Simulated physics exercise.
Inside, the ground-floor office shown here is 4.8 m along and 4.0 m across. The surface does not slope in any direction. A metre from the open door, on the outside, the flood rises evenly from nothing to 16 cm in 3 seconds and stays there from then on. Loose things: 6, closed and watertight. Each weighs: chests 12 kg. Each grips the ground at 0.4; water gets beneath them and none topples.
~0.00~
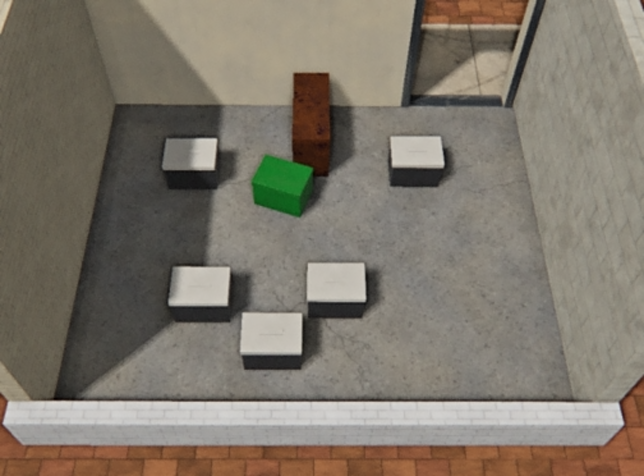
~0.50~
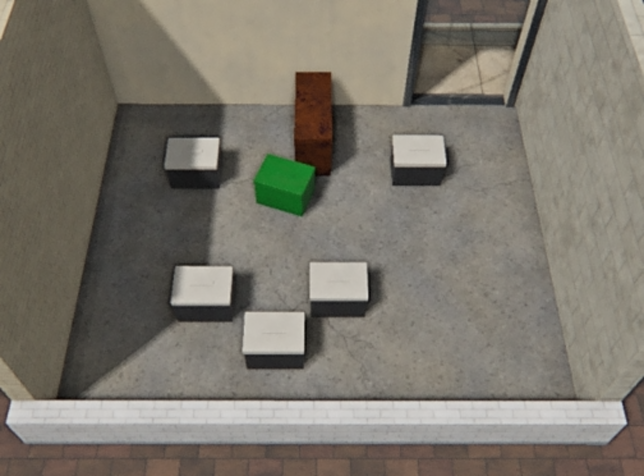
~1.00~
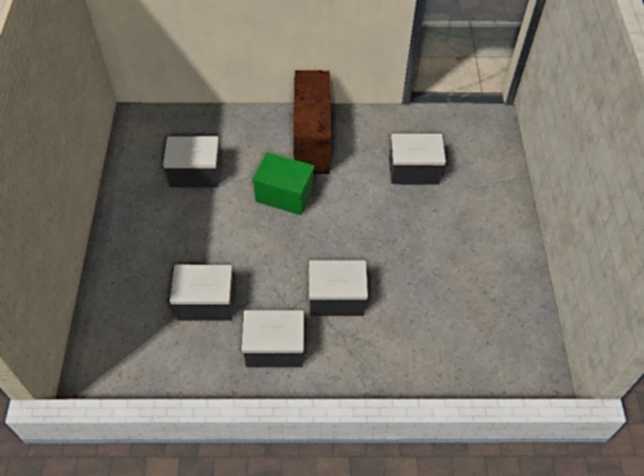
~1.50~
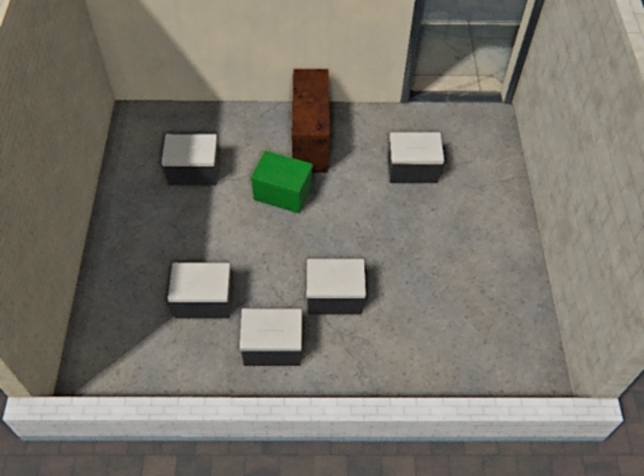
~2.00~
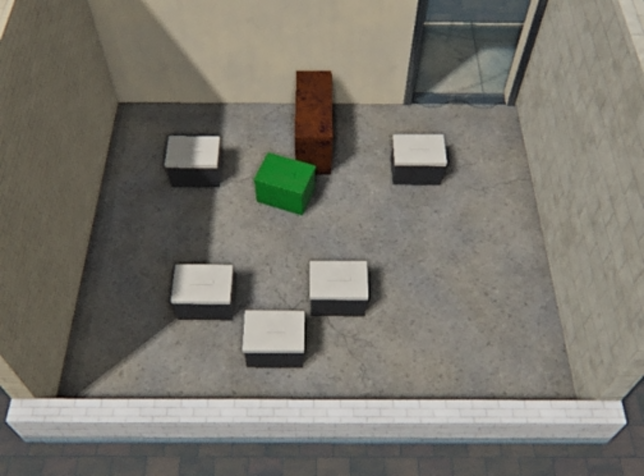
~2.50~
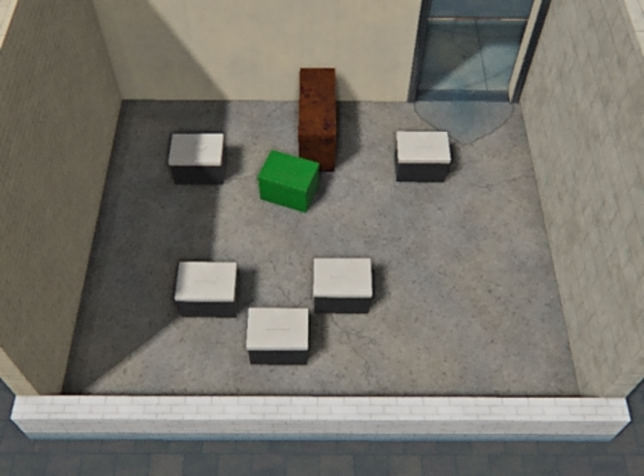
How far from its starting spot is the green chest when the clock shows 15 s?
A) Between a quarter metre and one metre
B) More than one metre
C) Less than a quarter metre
C.
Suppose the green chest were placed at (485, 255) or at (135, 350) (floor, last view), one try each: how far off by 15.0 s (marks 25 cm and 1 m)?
At the first spot it winds up well off, and at the second it winds up well off.
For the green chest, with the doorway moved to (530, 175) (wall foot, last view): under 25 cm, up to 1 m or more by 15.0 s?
By then the green chest has shifted a small amount.
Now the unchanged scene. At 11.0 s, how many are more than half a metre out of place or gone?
2.
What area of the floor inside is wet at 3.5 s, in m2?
Some 2.5 m2 of it.
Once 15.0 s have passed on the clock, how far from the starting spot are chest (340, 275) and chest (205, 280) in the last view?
The first is 100 cm from its start, the second 60 cm.
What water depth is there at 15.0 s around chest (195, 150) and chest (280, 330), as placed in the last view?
Depth approx. 5 cm / 7 cm.
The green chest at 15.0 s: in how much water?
Depth approx. 5 cm.
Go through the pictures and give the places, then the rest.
In the first picture, the green chest at (282, 175), on the bottom; water covers 0.0 m2; 0 of 6 have shifted.
In the second picture, the green chest at (285, 174), on the bottom; 0.0 m2 under water; 0 of 6 have shifted.
In the third picture, the green chest at (284, 172) rests on the ground; 0.0 m2 under water; 0 of 6 have shifted.
In the fourth picture, the green chest at (282, 171) rests on the ground; 0.0 m2 under water; 0 of 6 have shifted.
In the fifth picture, the green chest at (285, 173) rests on the ground; 0.0 m2 under water; 0 of 6 have shifted.
In the sixth picture, the green chest at (288, 170) rests on the ground; water covers 0.5 m2; 0 of 6 have shifted.
After 3.5 s the green chest is near (288, 170), 0.0 m from its start, aground; 0 afloat.
After 6.8 s the green chest is near (288, 170), 0.0 m from its start, aground; 0 afloat.
After 11.0 s the green chest is near (288, 170), 0.0 m from its start, aground; 2 afloat.
After 15.0 s the green chest is near (288, 170), 0.0 m from its start, aground; 5 afloat.
